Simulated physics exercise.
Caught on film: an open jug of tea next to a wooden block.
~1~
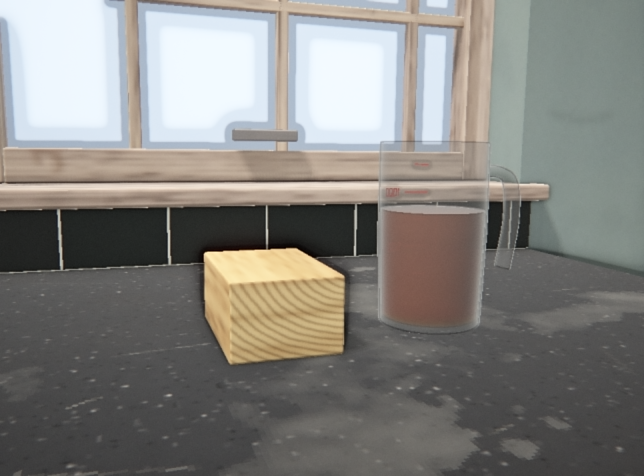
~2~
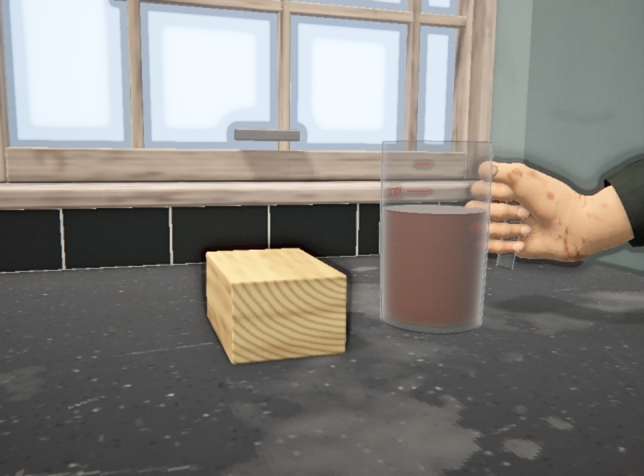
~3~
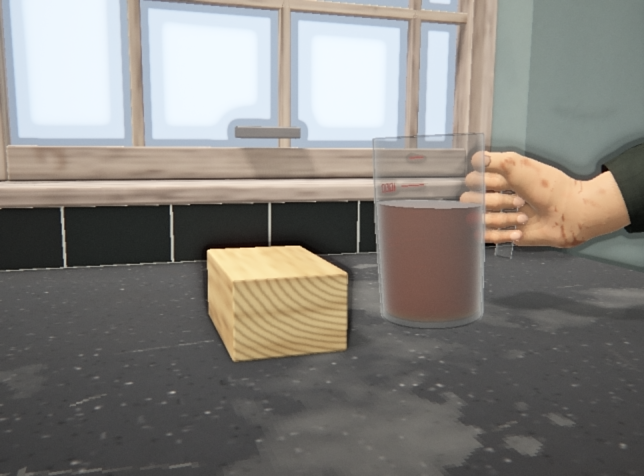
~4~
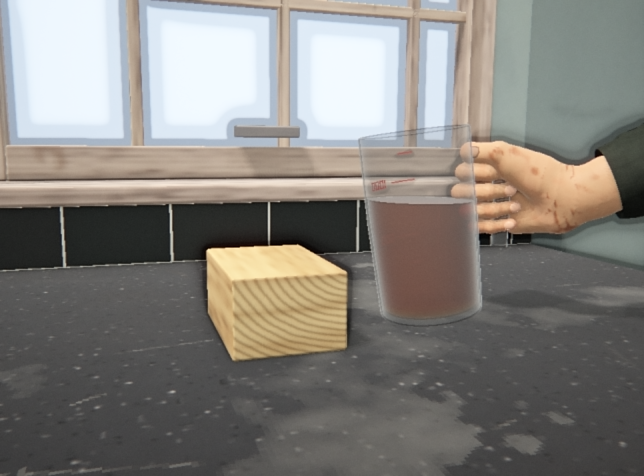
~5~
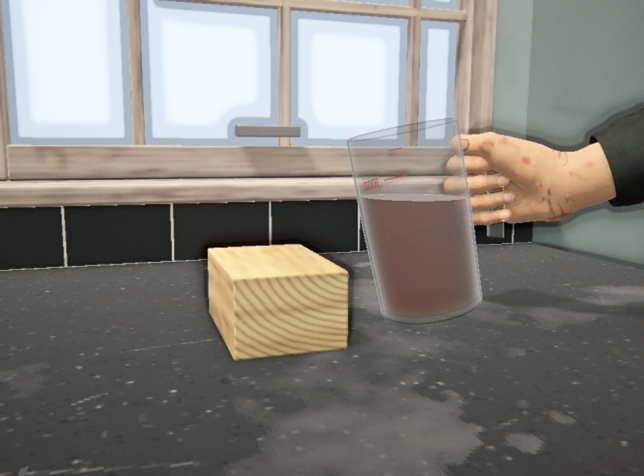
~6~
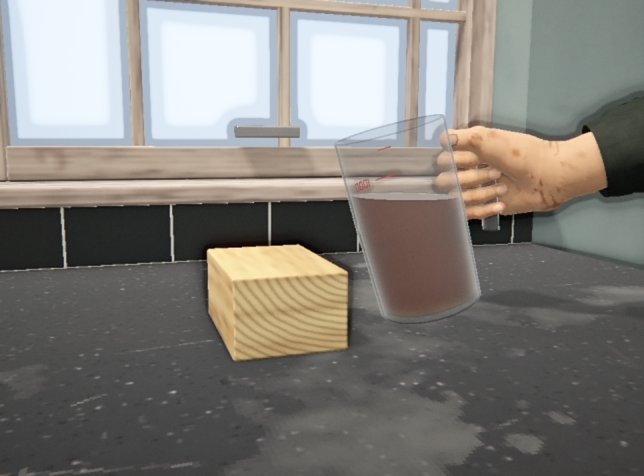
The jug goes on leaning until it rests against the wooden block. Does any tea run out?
As it turns out, it stays dry outside.
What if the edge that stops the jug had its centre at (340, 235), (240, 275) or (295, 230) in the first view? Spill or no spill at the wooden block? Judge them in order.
In turn: Holds, leaks, is safe.
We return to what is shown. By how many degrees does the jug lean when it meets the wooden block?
About 45°.
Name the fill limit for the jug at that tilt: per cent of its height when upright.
Roughly 75 per cent.
Shortly, the jug leans by about 30°; none is lost.
Then, the jug leans by about 40°; none is lost.
At the finish, the jug leans by about 45°, against the wooden block; none is lost.
